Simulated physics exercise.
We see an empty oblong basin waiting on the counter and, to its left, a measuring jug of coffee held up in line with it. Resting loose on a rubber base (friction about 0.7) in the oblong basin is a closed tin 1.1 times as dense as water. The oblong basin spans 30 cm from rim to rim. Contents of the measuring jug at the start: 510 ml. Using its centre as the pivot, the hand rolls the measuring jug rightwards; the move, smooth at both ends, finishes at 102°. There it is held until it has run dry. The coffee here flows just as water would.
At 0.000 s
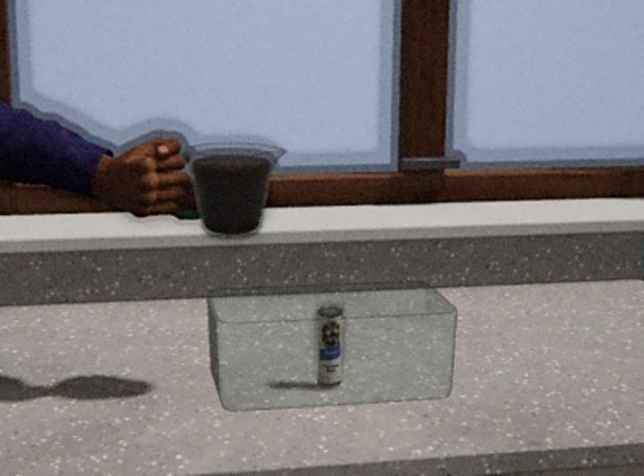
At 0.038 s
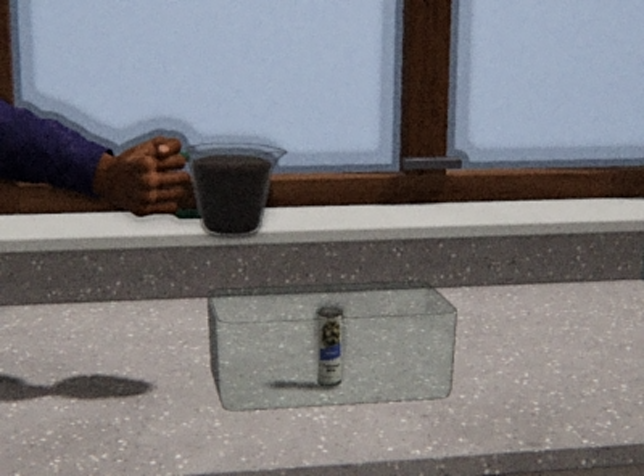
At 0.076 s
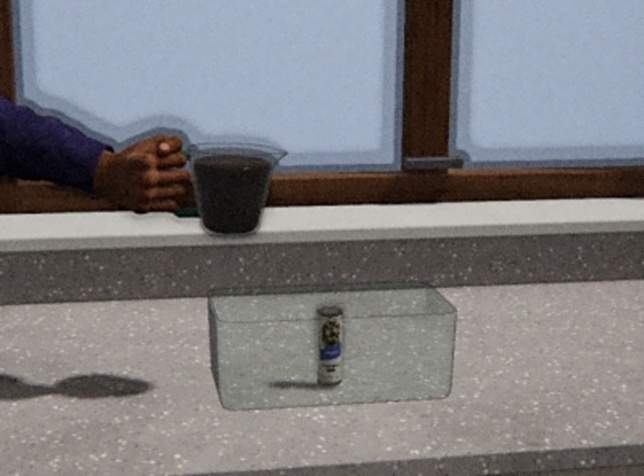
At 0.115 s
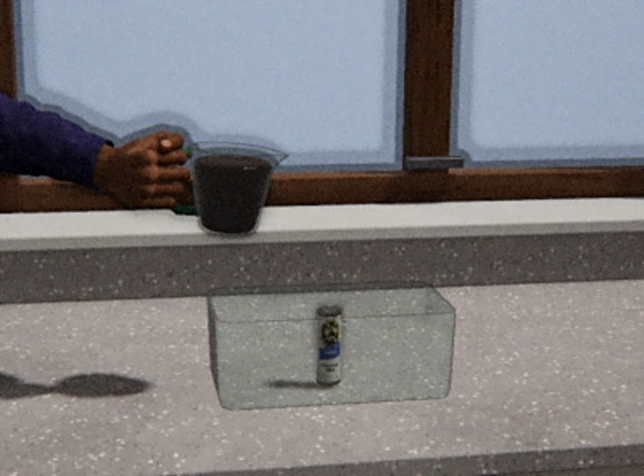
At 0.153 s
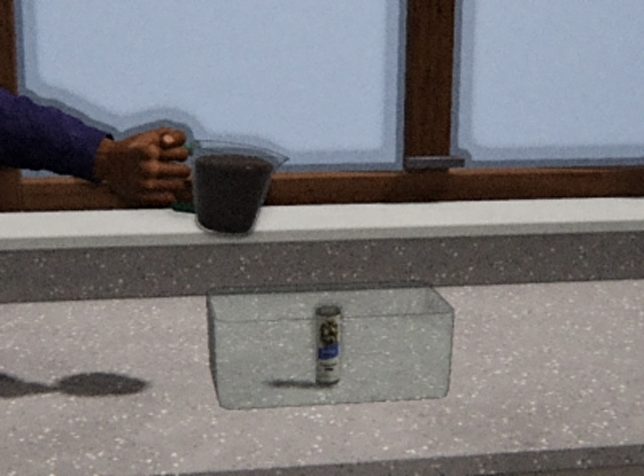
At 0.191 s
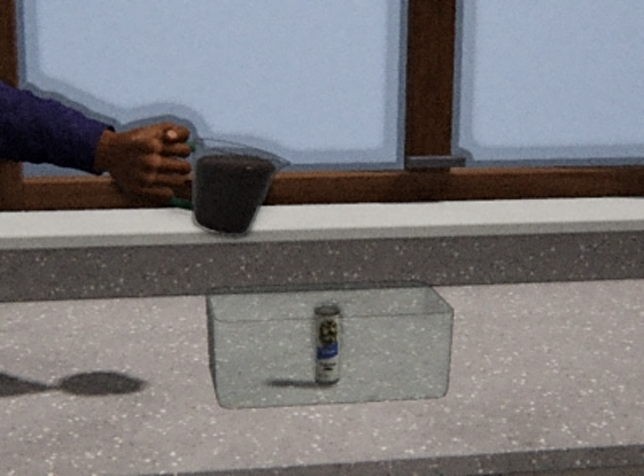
The footage shows a hand holding a measuring jug of dark liquid above and left of a clear oblong basin with a small tin standing inside; the hand then slowly tilts the jug slightly to the right.
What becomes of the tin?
Tipped.
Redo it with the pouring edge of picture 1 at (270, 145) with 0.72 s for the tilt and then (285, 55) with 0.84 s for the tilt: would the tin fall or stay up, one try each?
Try 1: Tipped over; try 2: Still standing.
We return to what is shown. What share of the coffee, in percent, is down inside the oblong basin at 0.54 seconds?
Close to 7 in a hundred.
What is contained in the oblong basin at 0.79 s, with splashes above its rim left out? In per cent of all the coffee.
Reading: Approx. 68 %.
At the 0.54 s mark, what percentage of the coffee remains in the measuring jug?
Fraction remaining: Approx. 66 per cent.
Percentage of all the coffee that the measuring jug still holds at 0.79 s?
Close to 12 percent of the total.
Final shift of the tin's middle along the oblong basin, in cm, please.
It finishes around 8.5 cm from where it began.
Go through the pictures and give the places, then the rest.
In the first frame, tilt 0°; pouring edge (287, 150); surface from (191, 162) to (271, 160); the oblong basin's rim runs from (213, 308) to (442, 297); the tin's top is at (330, 315).
In the second frame, tilt 1°; pouring edge (287, 150); surface from (192, 162) to (271, 161).
In the third frame, tilt 2°; pouring edge (288, 152); surface from (192, 161) to (272, 161).
In the fourth frame, tilt 5°; pouring edge (289, 154); surface from (193, 160) to (273, 162).
In the fifth frame, tilt 8°; pouring edge (290, 157); surface from (193, 160) to (274, 163).
In the sixth frame, tilt 12°; pouring edge (291, 162); surface from (195, 160) to (276, 163).
After 0.54 s the tilt is 72° and 65 per cent is still to pour; the tin stands where it began.
After 0.79 s the tilt is 101° and 13 per cent is still to pour; the tin stands where it began.
After 1.05 s the tilt is 102° and 0 per cent is still to pour; the tin leans 14°.
After 1.34 s the tilt is 102° and 0 per cent is still to pour; the tin lies on its side.
In the end the tin lies on its side.
